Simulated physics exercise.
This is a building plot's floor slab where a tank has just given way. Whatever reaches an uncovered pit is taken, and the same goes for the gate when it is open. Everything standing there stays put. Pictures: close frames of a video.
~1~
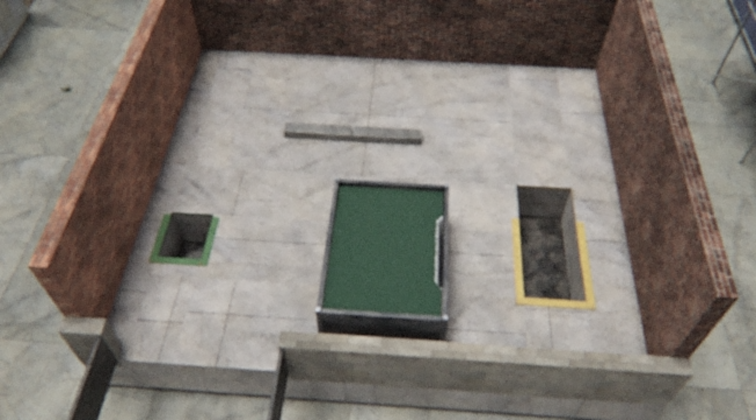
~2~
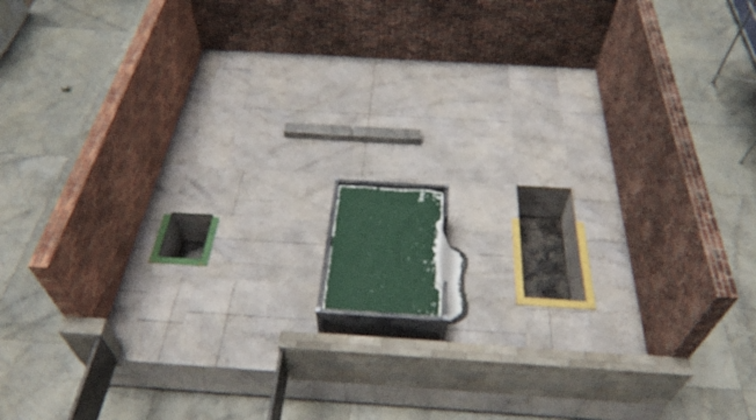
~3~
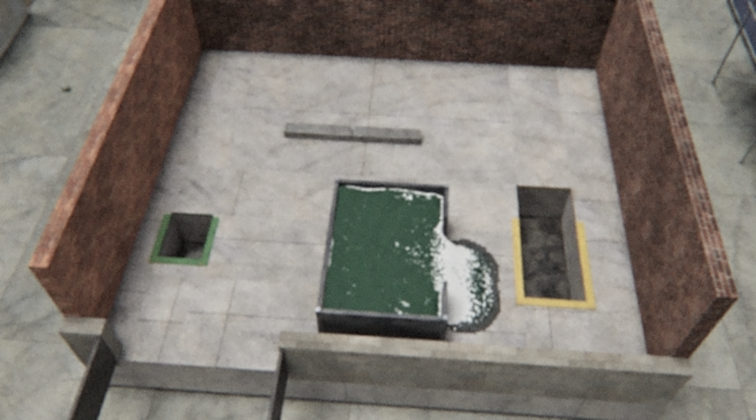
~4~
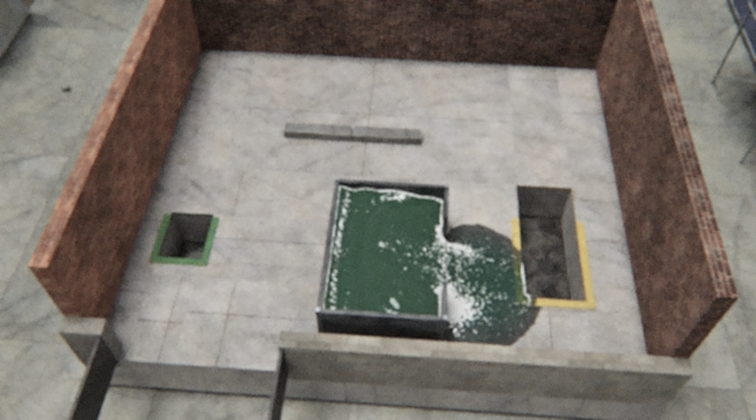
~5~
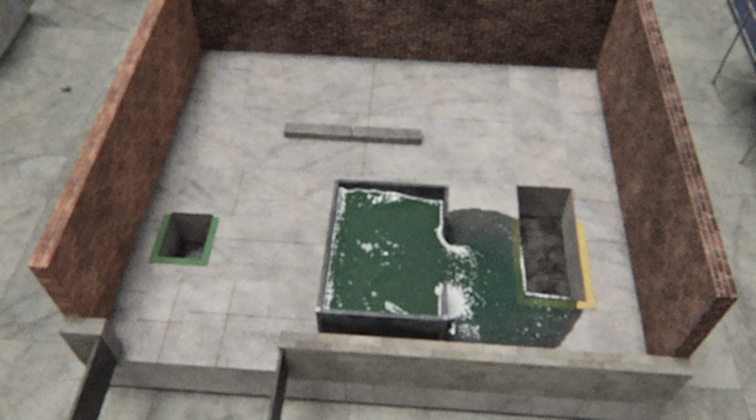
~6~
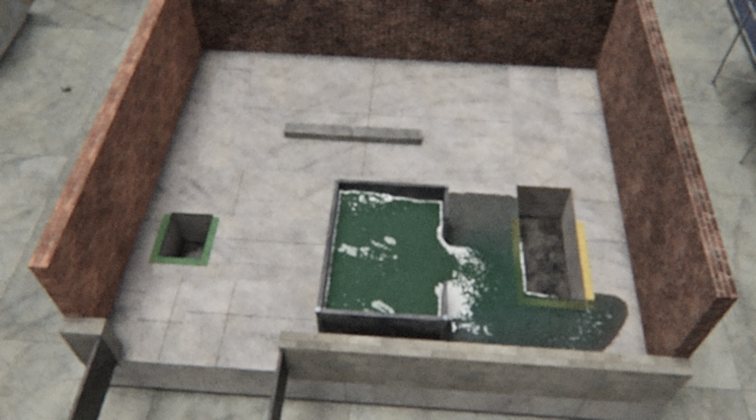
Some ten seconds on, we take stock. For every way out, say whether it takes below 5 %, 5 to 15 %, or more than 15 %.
One by one: The gate claims a light share - short of five per cent. The yellow pit claims a heavy share - exceeding fifteen per cent. The green pit claims a light share - short of five per cent.
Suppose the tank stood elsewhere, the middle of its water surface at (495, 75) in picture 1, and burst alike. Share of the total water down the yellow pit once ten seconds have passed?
Within ten seconds, 40 percent of the total ends up in the yellow pit.
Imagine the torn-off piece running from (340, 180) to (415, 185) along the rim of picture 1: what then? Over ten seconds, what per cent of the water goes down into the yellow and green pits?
Yellow 12 %, green 14 %.
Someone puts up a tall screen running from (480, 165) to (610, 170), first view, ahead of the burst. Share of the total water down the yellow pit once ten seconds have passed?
Yellow: About 75 %.
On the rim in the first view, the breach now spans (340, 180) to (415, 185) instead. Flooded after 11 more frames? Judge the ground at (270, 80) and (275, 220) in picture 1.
The first ends up soaked, the second ends up unsoaked.
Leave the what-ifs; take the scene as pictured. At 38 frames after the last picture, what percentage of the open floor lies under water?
Close to 30 %.
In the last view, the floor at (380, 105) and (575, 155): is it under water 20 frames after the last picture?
Untouched, soaked.
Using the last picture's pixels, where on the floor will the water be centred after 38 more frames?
That puts it at around (481, 256).
A moment on, water covers 15 % of the floor; the gate 0 %, the yellow pit 16 %, the green pit 0 %.
Next, water covers 15 % of the floor; the gate 0 %, the yellow pit 27 %, the green pit 0 %.
Then, water covers 25 % of the floor; the gate 0 %, the yellow pit 41 %, the green pit 0 %.
Later, water covers 30 % of the floor; the gate 0 %, the yellow pit 56 %, the green pit 0 %.
In the end, water covers 45 % of the floor; the gate 0 %, the yellow pit 67 %, the green pit 0 %.
